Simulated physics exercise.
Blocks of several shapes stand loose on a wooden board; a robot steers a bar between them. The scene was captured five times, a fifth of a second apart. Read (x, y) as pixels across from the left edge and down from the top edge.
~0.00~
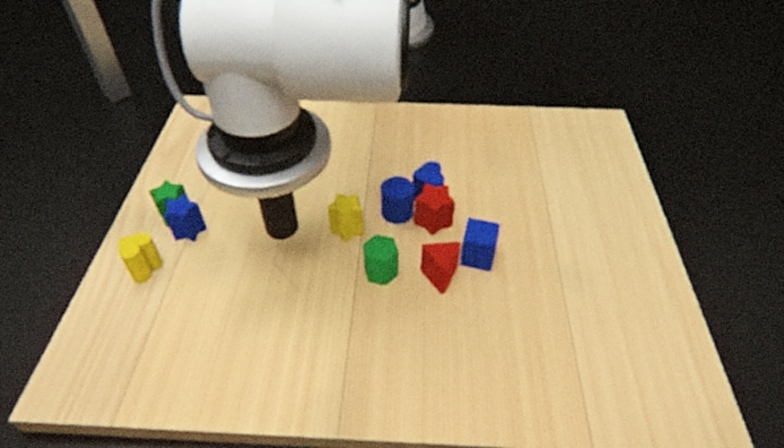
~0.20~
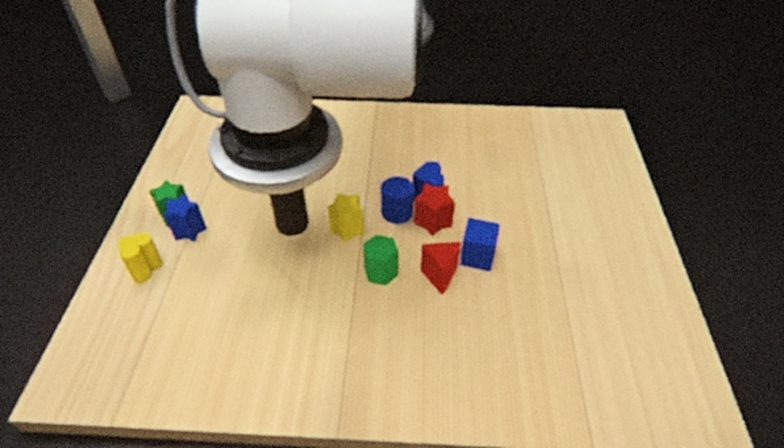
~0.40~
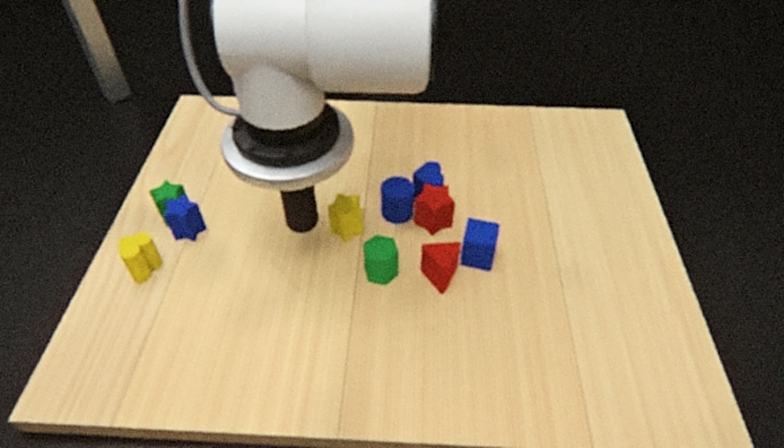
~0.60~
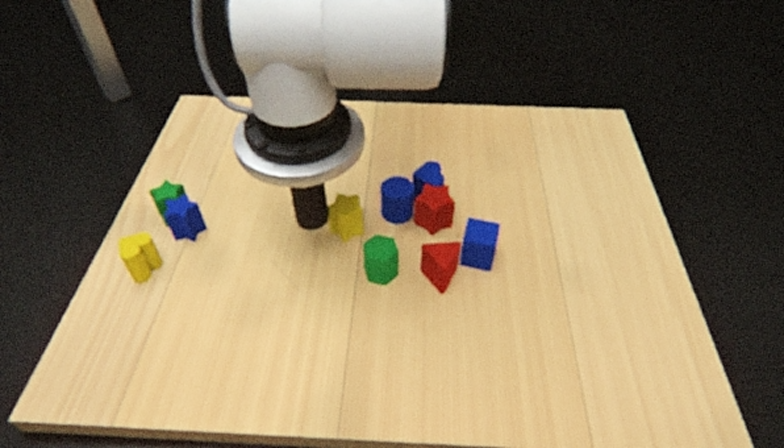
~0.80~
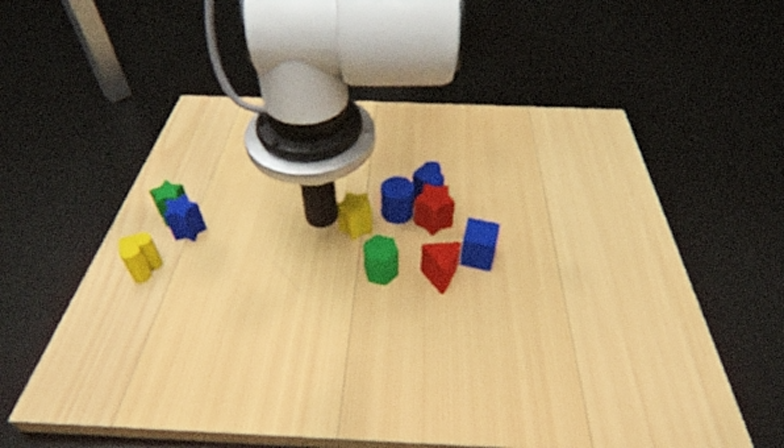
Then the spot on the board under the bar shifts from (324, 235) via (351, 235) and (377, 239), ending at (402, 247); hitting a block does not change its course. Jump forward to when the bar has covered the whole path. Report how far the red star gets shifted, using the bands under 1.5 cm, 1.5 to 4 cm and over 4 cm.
Short of 1.5 cm.
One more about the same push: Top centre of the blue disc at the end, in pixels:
Its top face will be centred at roughly (411, 176).
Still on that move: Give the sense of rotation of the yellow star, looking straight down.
From overhead, anticlockwise.
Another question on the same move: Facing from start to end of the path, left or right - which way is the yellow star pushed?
Sideways shift: Left.
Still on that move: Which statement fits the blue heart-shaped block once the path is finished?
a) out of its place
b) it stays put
Option a.
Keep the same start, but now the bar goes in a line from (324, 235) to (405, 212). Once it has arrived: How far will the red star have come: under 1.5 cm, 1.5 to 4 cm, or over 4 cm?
From 1.5 to 4 cm.
What follows on the original path. Halfway along, bar at (363, 219); yellow star at (390, 195), turned 40° anticlockwise; blue disc at (408, 179); blue heart-shaped block at (434, 170), turned 20° clockwise.
At the end, bar at (402, 230); yellow star at (409, 200), turned 100° anticlockwise; blue disc at (411, 176); blue heart-shaped block at (436, 167), turned 35° clockwise; red star at (439, 194).
